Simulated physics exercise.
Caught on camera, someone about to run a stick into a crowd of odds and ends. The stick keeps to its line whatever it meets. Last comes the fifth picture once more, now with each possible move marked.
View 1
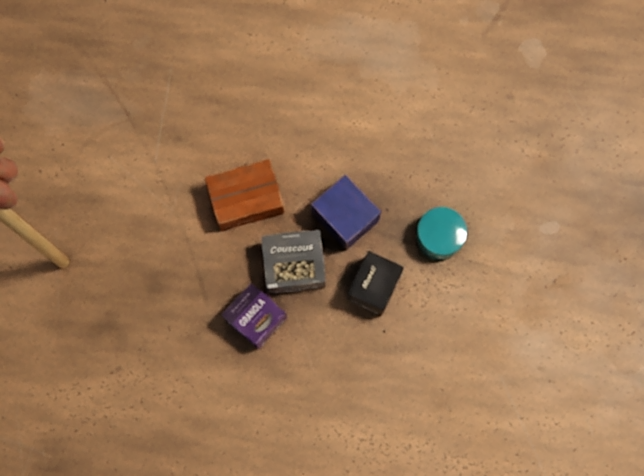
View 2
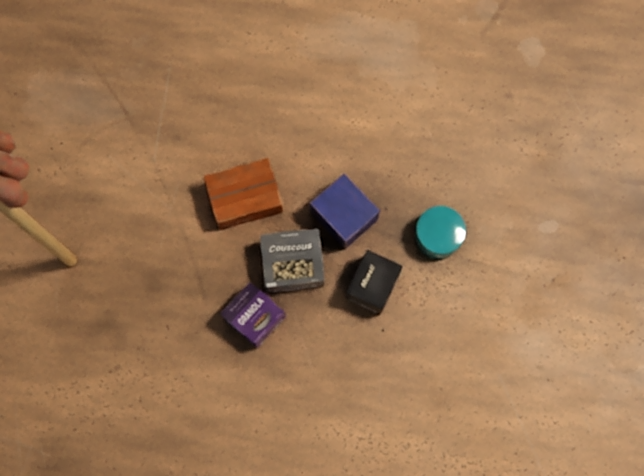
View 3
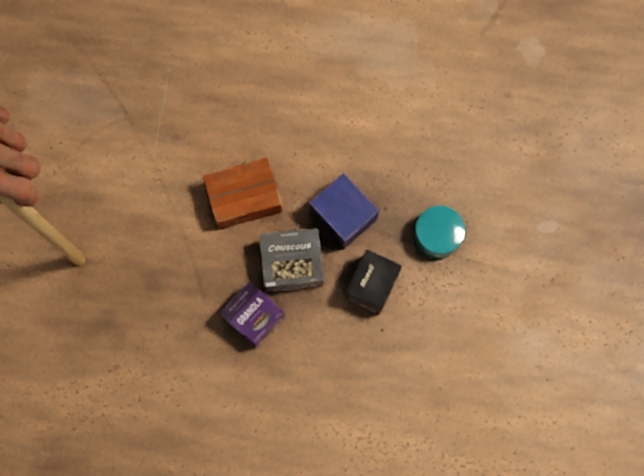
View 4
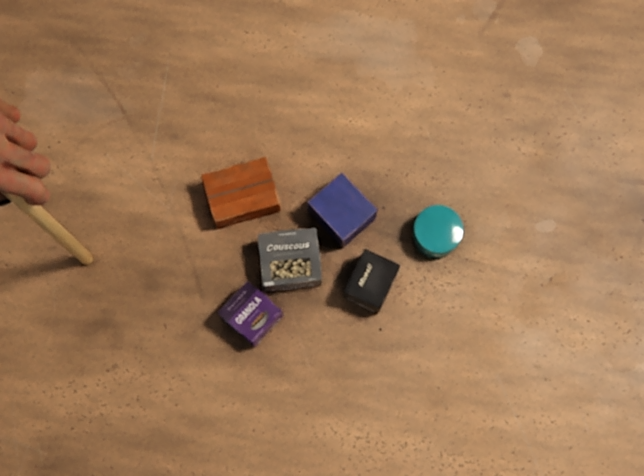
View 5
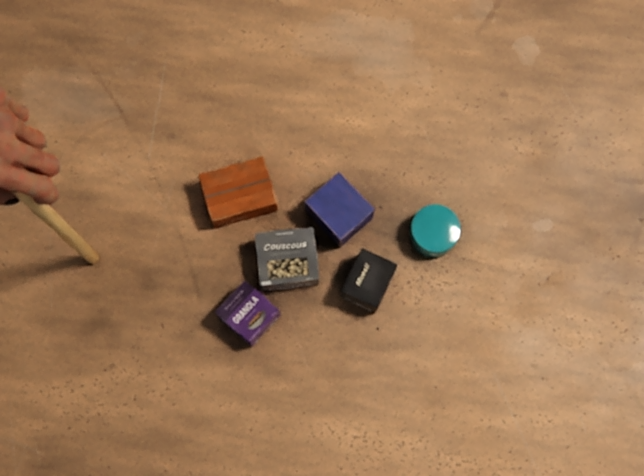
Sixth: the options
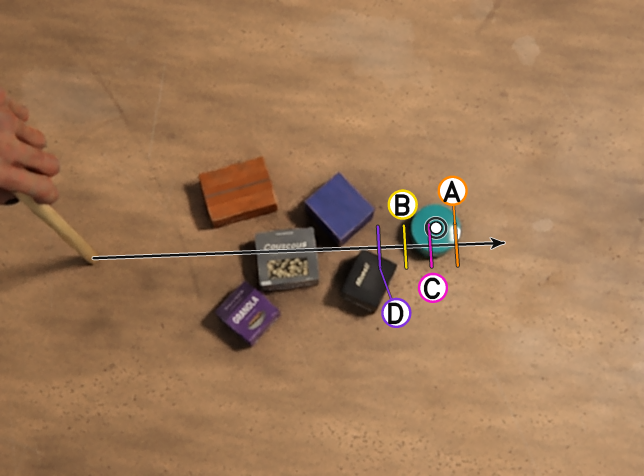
On a mottled brown surface, a hand at left edges a wooden stick rightward toward six small objects, not touching them.
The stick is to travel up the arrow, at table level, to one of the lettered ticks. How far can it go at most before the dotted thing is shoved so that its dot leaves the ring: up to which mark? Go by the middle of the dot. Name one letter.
All is well up to B.
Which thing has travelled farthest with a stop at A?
The grey packet has gone farthest.
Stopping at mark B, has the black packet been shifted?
Yes.
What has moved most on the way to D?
The grey packet has gone farthest.
On the marked copy, A at (457, 244); B at (405, 247); C at (430, 246); D at (379, 247); the arrow from (94, 258) to (504, 243); the white dot at (436, 228).
Taking B. A third of the way, foot of the stick (205, 255).
Two thirds of the way, foot of the stick (318, 250); grey packet (343, 273); black packet (388, 299).
When it is over, foot of the stick (405, 247); grey packet (373, 285); black packet (404, 332); the dot is still in its ring.
As for the rest, A shifts the dotted thing to (470, 215); C shifts the dotted thing to (455, 224); D keeps the dot in but is short.
